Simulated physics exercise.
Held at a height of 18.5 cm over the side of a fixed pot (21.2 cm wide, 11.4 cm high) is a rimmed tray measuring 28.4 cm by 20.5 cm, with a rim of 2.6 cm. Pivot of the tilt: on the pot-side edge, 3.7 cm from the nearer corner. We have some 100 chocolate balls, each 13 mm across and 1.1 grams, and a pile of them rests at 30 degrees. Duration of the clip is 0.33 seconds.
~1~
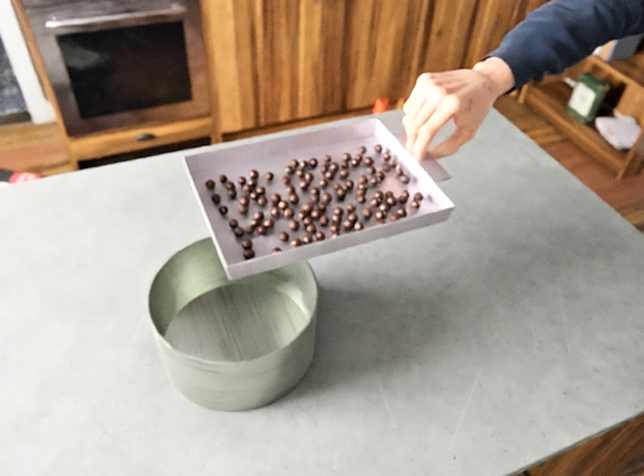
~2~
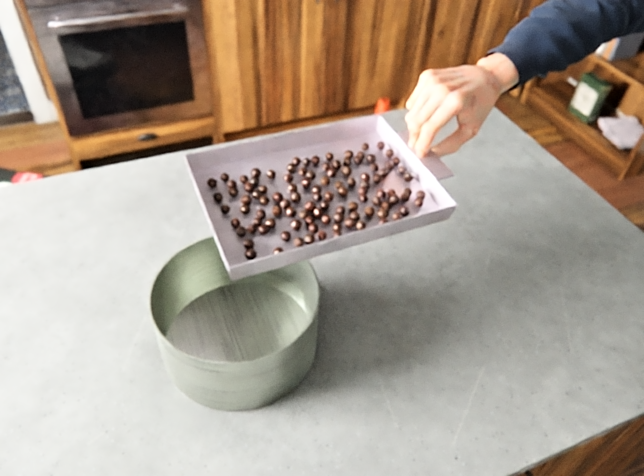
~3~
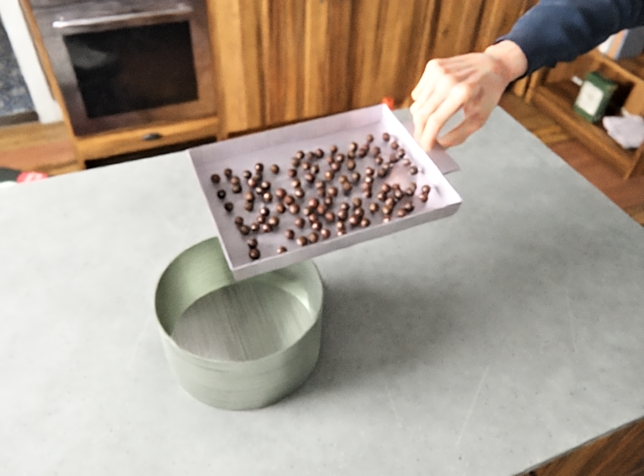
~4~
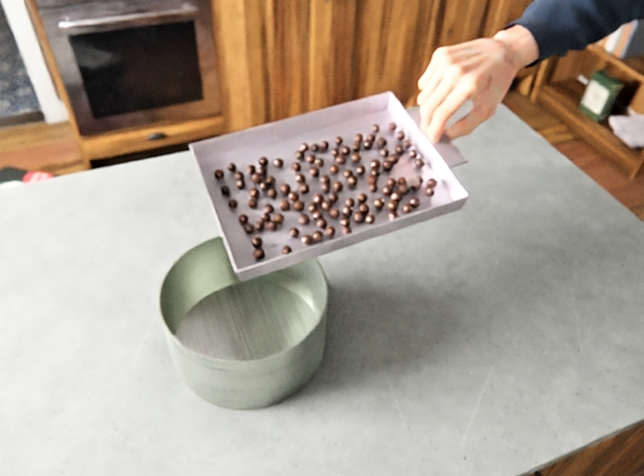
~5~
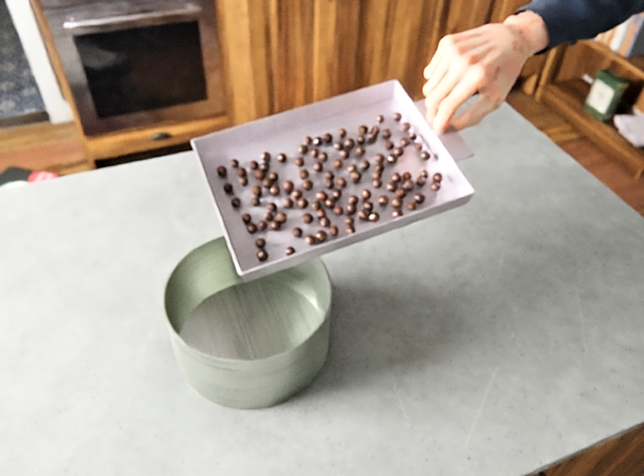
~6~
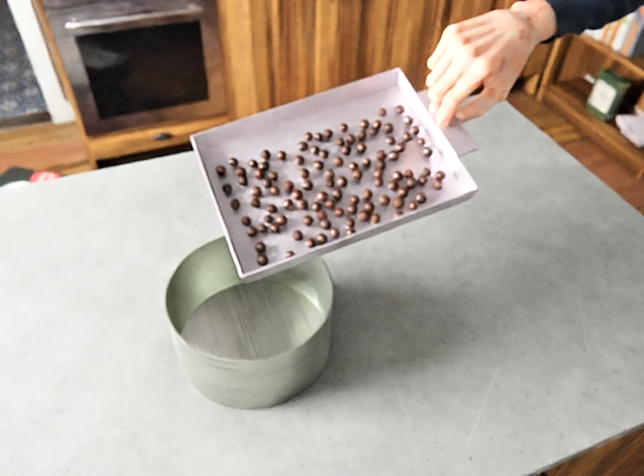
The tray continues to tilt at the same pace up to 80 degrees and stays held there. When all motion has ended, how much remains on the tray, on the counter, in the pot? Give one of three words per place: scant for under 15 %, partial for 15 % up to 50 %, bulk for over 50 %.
Result: Tray: It will be a majority; counter: It will be a small minority; pot: It will be a small minority.
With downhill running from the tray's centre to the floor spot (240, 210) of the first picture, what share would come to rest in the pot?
Some 5 per cent.
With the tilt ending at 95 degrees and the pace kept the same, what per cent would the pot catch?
Roughly 70 %.
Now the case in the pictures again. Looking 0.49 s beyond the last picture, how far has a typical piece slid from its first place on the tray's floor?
About 7 cm.
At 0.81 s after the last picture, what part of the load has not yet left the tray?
About 100 per cent.
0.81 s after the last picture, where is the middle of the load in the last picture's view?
My estimate is roughly (307, 221).
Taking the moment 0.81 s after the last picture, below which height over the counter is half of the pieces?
Roughly 24 cm.
Then, 0.49 s after the last picture, tilt 47 degrees; the tray holds 100 %, the pot 0 %.
Then, 0.81 s after the last picture, tilt 67 degrees; the tray holds 100 %, the pot 0 %.
Then, 1.23 s after the last picture, tilt 80 degrees; the tray holds 100 %, the pot 0 %.
In the end, tray 100 %, counter 0 %, pot 0 %.
